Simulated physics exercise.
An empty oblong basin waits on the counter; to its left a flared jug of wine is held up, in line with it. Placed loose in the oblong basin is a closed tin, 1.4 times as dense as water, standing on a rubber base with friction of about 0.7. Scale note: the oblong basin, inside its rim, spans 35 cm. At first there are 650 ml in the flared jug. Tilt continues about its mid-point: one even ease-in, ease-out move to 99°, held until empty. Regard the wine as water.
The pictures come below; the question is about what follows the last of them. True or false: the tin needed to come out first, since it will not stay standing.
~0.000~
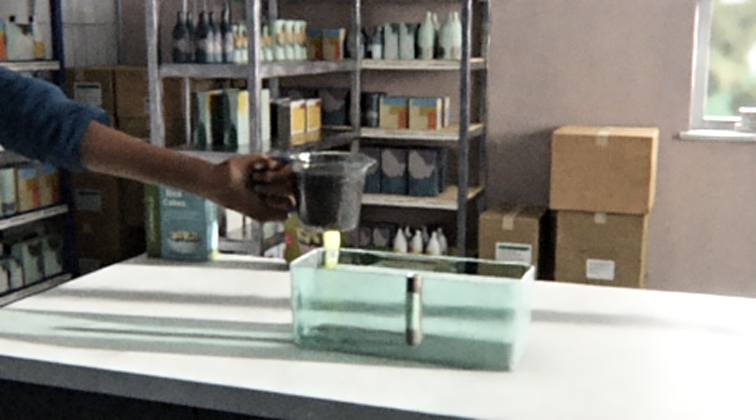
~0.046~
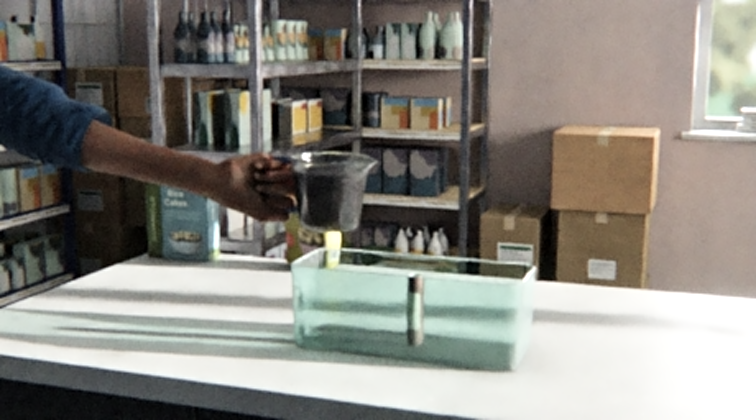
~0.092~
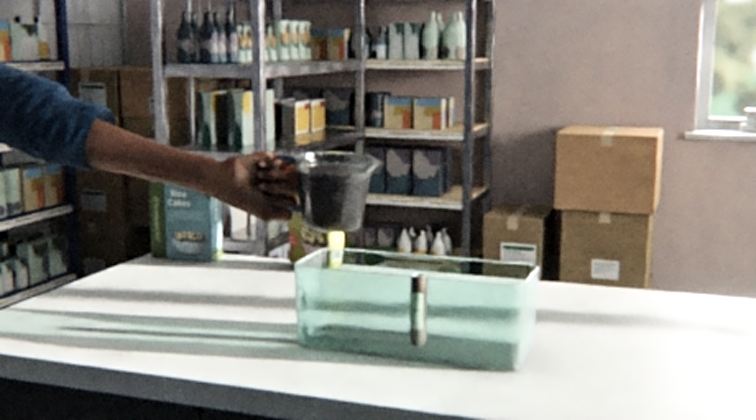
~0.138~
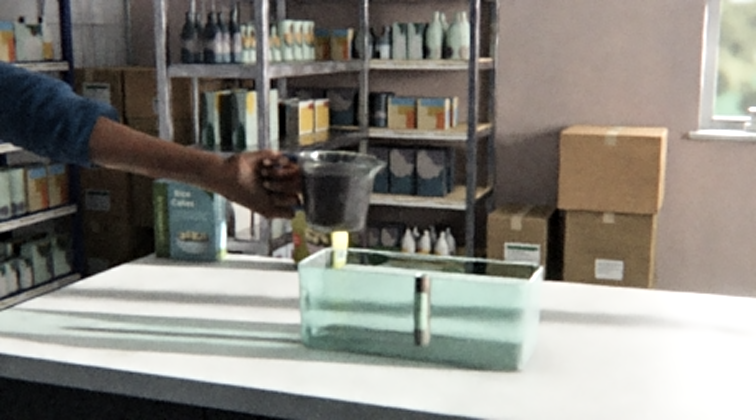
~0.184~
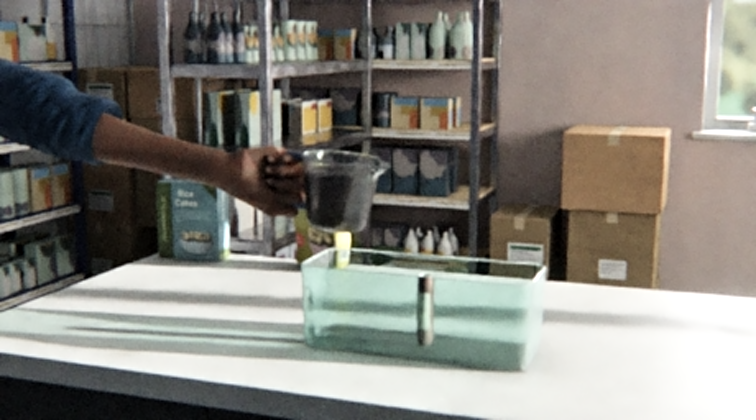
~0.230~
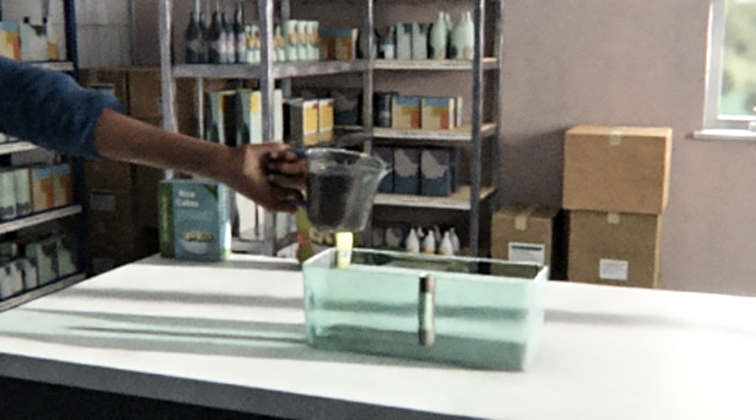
True.
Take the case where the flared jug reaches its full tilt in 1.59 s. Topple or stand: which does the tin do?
Result: Tin tipped over.
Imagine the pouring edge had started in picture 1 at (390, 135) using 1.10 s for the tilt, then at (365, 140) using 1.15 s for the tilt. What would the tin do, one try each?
Trial 1 - tin tips; trial 2 - tin tips.
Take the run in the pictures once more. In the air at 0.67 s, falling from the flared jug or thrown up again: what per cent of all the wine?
Estimate: About 16 % of all of it.
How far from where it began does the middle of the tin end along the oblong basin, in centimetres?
The tin's middle ends up about 8.0 cm along the basin.
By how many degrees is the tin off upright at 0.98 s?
It is at some 15°.
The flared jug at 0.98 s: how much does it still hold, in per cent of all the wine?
22 %.
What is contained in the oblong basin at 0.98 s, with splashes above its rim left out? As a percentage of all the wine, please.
The share is close to 68 percent.
By 0.67 s the tilt is 59° and 78 per cent is still to pour; the tin stands where it began.
By 0.98 s the tilt is 92° and 21 per cent is still to pour; the tin leans 13°.
By 1.32 s the tilt is 99° and 1 per cent is still to pour; the tin lies on its side.
By 1.68 s the tilt is 99° and 0 per cent is still to pour; the tin lies on its side.
At rest the tin lies on its side.
